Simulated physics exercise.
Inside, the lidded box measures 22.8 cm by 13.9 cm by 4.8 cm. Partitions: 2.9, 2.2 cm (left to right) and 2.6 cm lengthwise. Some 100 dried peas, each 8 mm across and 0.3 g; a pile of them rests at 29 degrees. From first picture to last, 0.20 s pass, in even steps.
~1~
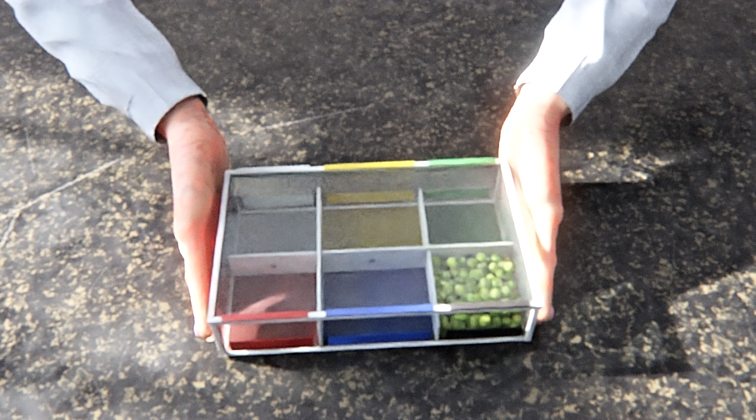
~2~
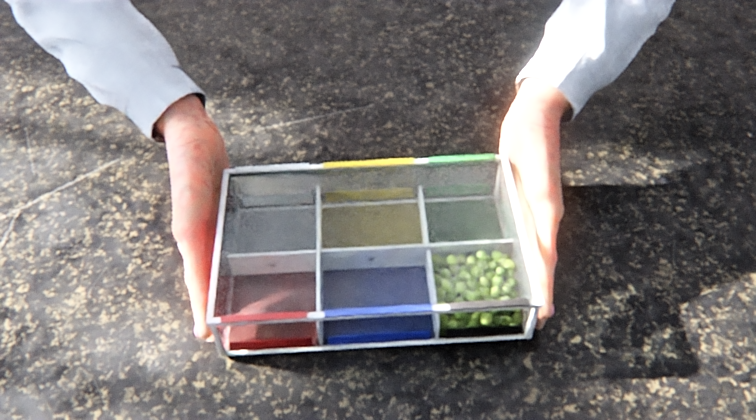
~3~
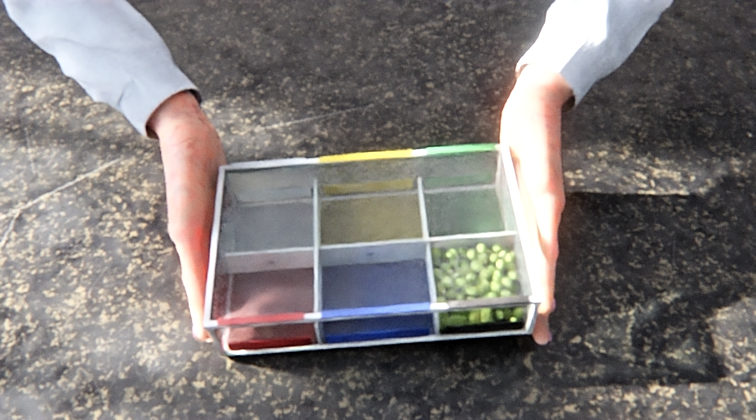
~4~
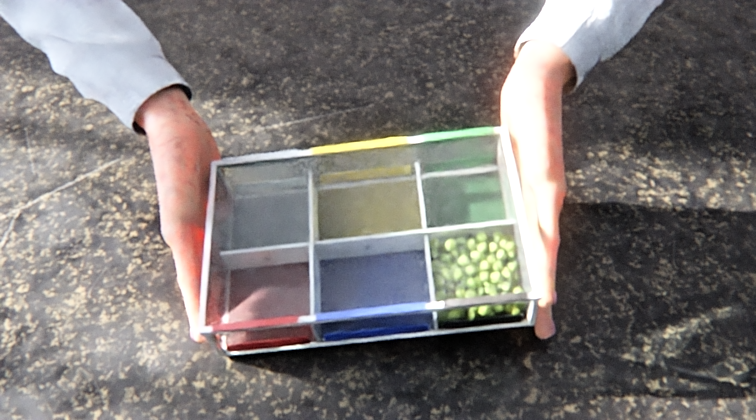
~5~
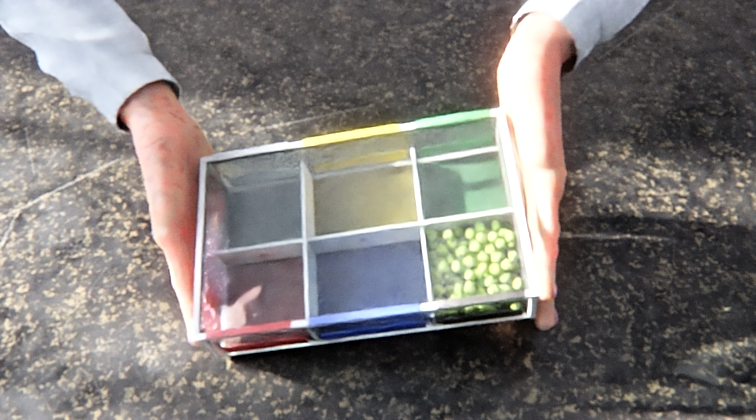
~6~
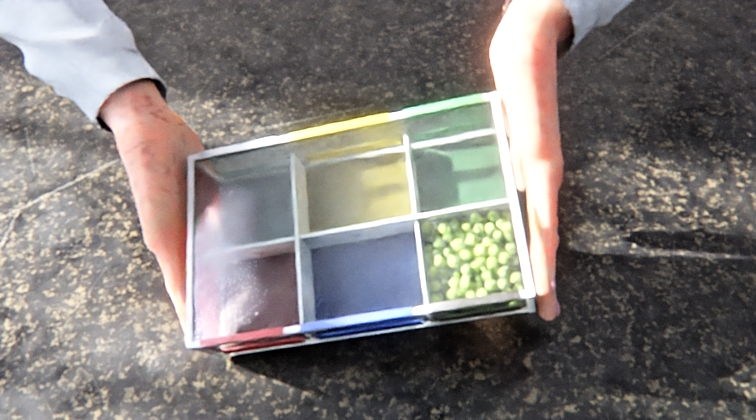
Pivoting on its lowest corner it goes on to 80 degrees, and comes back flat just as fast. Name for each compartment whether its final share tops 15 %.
Red: Under, blue: Over, green: Under, yellow: Under, white: Under, black: Over.
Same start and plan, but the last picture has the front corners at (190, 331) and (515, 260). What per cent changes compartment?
It would be near 75 per cent.
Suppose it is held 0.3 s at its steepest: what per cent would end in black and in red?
Black 55; red 10.
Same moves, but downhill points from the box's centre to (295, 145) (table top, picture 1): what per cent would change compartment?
About 75 per cent.
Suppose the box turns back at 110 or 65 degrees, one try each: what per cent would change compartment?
About 75 and 30 per cent.
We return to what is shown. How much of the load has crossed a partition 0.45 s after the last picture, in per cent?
Some 25 per cent.
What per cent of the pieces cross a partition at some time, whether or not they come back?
Roughly 45 per cent.
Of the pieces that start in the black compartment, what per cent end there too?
About 50 per cent.
Then, 0.45 s after the last picture, tilt 78 degrees; blue 25 %, black 75 %.
Then, 0.75 s after the last picture, tilt 31 degrees; red 10 %, blue 35 %, black 55 %.
Then, 1.14 s after the last picture, tilt 0 degrees; red 10 %, blue 40 %, black 55 %.
In the end, red 10 %, blue 40 %, green 0 %, yellow 0 %, white 0 %, black 55 %.
